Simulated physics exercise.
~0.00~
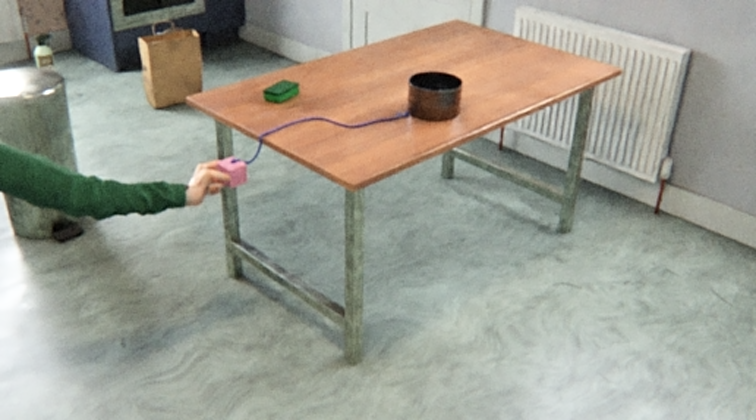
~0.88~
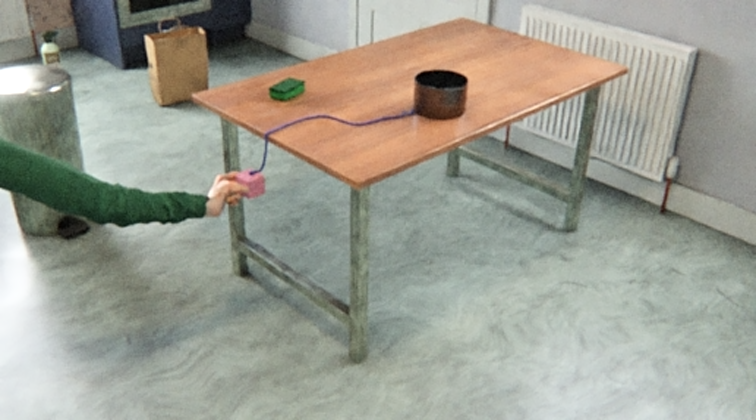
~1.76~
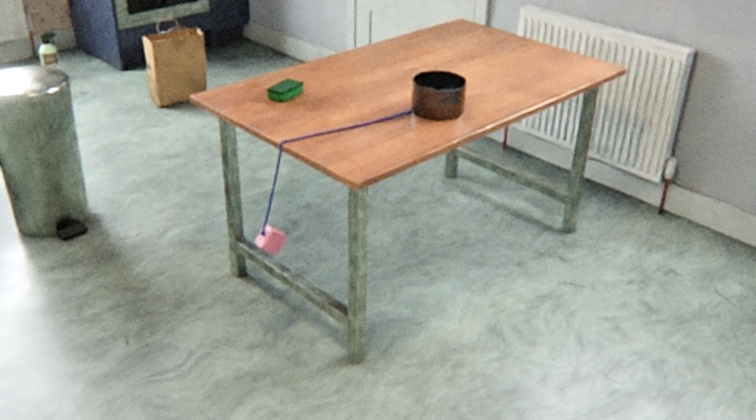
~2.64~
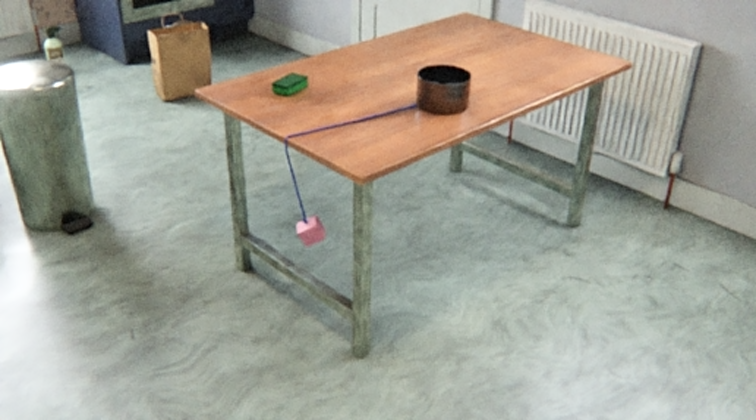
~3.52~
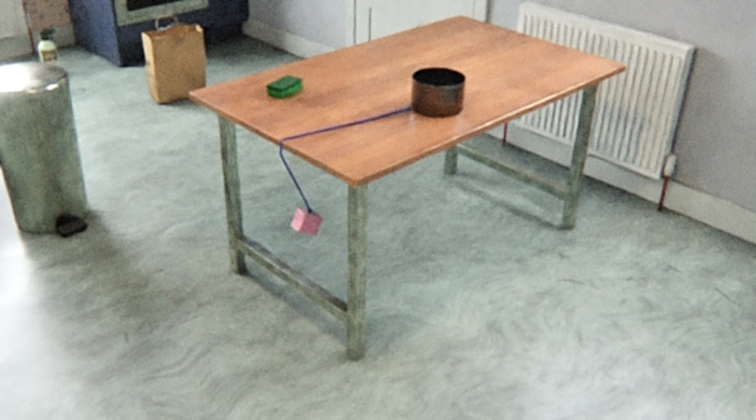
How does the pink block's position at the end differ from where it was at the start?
At the start the pink block was held in a hand near the table's left corner. At the end it hung from the shoelace below the table's near edge, lower and farther to the right, with no hand on it.
An arm in a green sleeve held a pink block beside a table, then let go and drew back. The block dropped and swung right on its dark blue shoelace, ending up dangling above the floor while the pot and green sponge stayed put.
